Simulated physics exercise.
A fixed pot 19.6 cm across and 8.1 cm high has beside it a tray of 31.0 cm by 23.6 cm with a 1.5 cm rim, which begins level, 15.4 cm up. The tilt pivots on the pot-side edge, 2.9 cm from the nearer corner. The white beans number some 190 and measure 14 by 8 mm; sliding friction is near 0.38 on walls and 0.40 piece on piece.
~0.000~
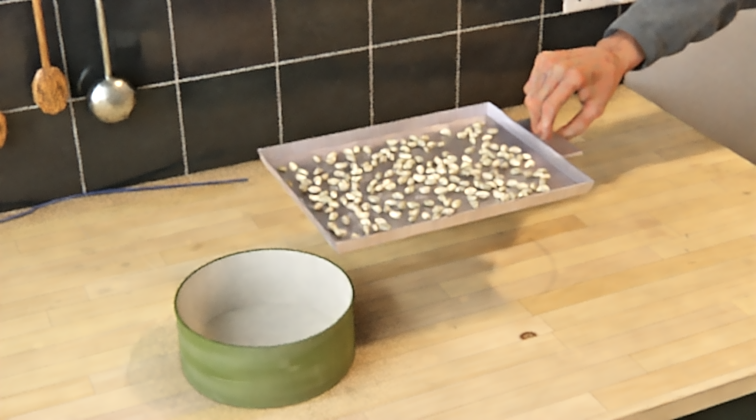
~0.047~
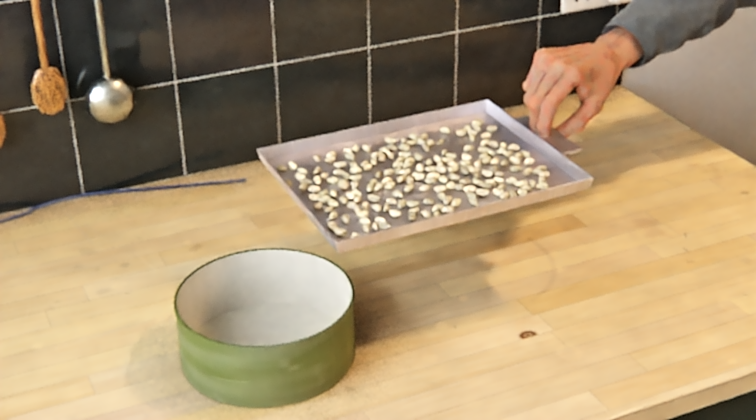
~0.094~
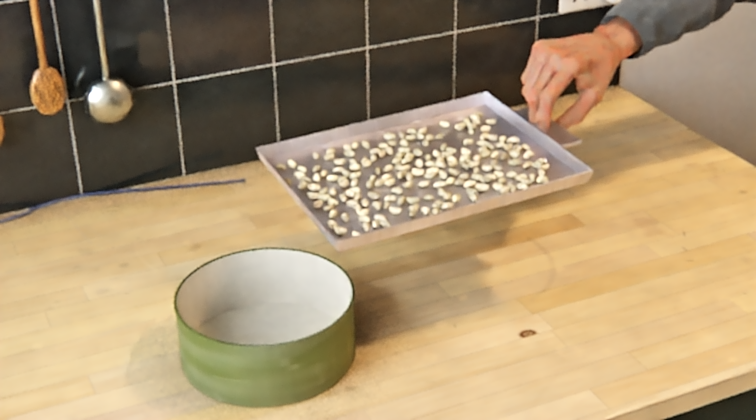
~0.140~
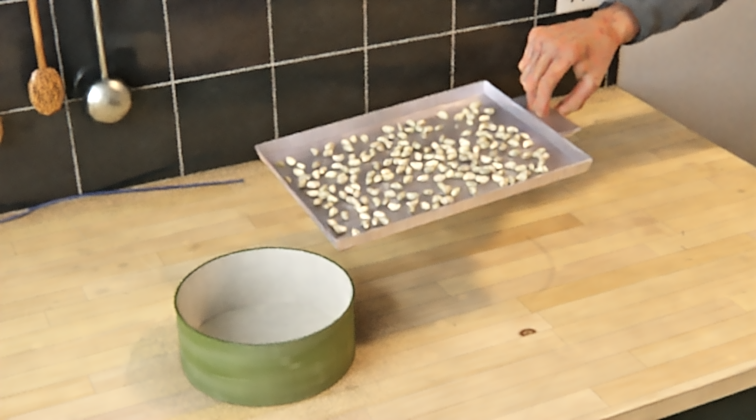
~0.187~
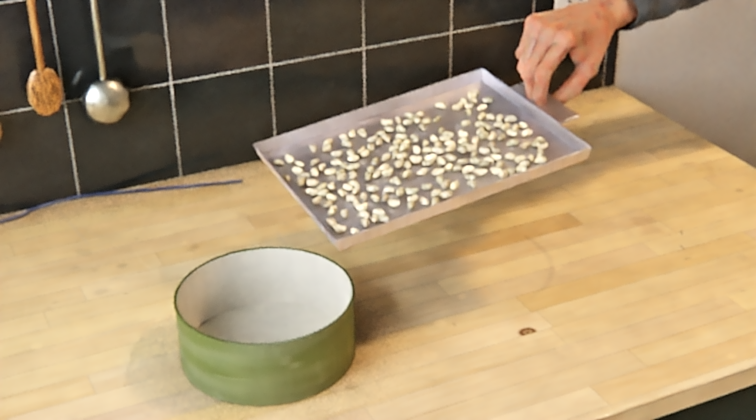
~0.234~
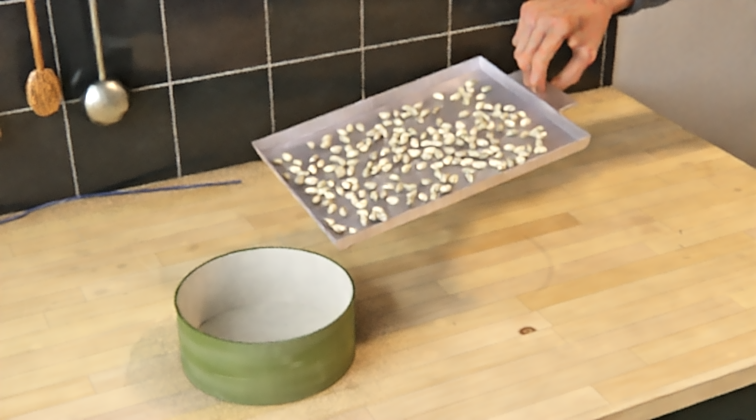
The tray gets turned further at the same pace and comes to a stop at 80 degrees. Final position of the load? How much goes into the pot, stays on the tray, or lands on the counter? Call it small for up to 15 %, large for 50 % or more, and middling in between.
Pot - large, tray - small, counter - small.
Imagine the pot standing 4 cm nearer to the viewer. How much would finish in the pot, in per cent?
In that case about 80 percent would end up there.
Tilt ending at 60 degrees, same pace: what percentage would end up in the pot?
In that case some 30 per cent.
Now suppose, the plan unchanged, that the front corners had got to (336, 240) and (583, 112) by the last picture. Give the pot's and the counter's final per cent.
In the pot: 90 per cent; on the counter: 5 per cent.
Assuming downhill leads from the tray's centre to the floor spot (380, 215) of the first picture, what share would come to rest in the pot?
Estimate: Near 75 per cent.
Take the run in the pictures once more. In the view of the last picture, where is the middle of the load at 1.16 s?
Near (304, 206).
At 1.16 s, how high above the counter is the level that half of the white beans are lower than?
Median height: Approx. 18 cm.
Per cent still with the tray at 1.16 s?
It comes to near 70 per cent.
After 0.79 s, tilt 44 degrees; the tray holds 100 %, the pot 0 %.
Then, at 1.16 s, tilt 66 degrees; the tray holds 70 %, the pot 20 %.
After 1.61 s, tilt 80 degrees; the tray holds 40 %, the pot 45 %.
At rest (2.8 s), pot 90 %, tray 5 %, counter 5 %.
